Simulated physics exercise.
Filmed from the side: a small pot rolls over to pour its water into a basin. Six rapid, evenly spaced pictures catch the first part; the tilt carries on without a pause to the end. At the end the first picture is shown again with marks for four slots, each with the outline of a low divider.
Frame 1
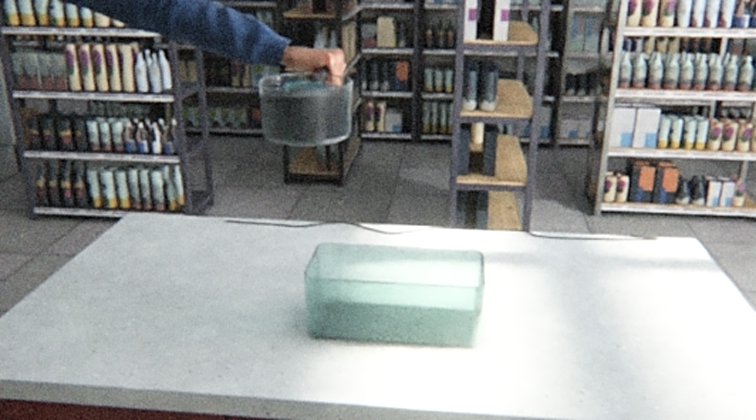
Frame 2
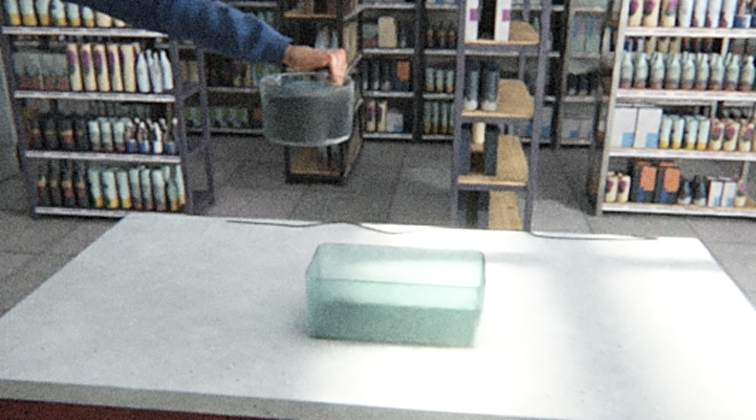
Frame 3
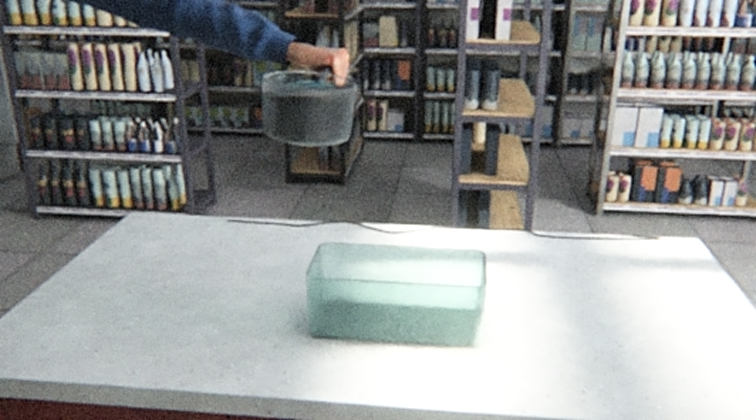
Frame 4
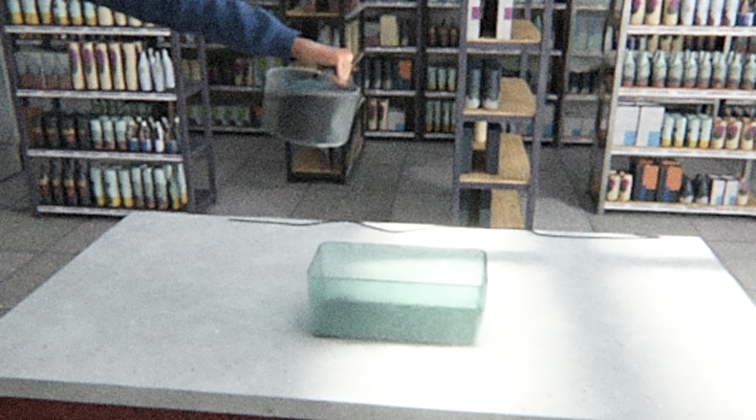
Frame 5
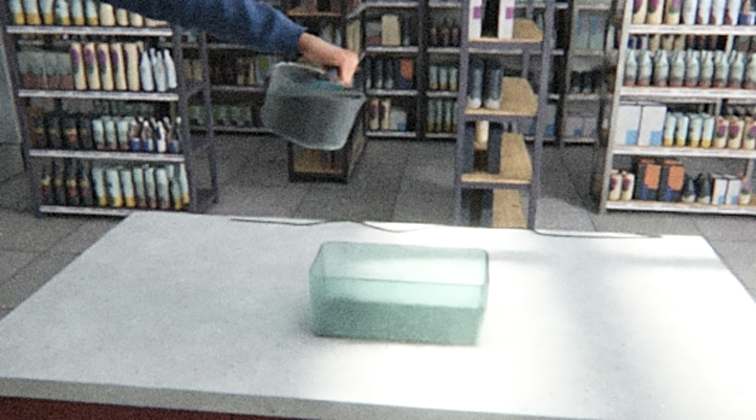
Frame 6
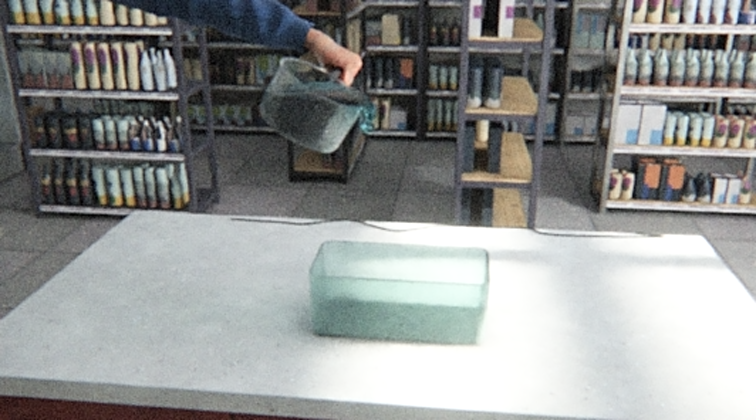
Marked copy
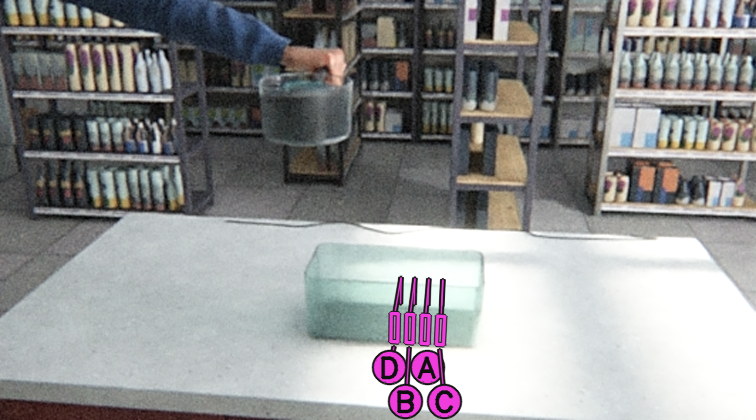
A hand holding a small clear pot above a table with a glass basin, tilting it rightward until water slips over its lip.
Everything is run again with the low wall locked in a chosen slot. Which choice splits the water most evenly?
B.
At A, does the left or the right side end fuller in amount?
The left side.
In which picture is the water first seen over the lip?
Picture 5.
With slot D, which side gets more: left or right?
The right side.
On the marked copy, A at (424, 348); B at (409, 347); C at (439, 349); D at (394, 346).
For slot A, about 71 % ends left of the wall and 25 % right of it; 4 % is lost outside.
For slot B, about 47 % ends left of the wall and 51 % right of it.
For slot C, about 94 % ends left of the wall and 3 % right of it; 3 % is lost outside.
For slot D, about 31 % ends left of the wall and 67 % right of it; 3 % is lost outside.
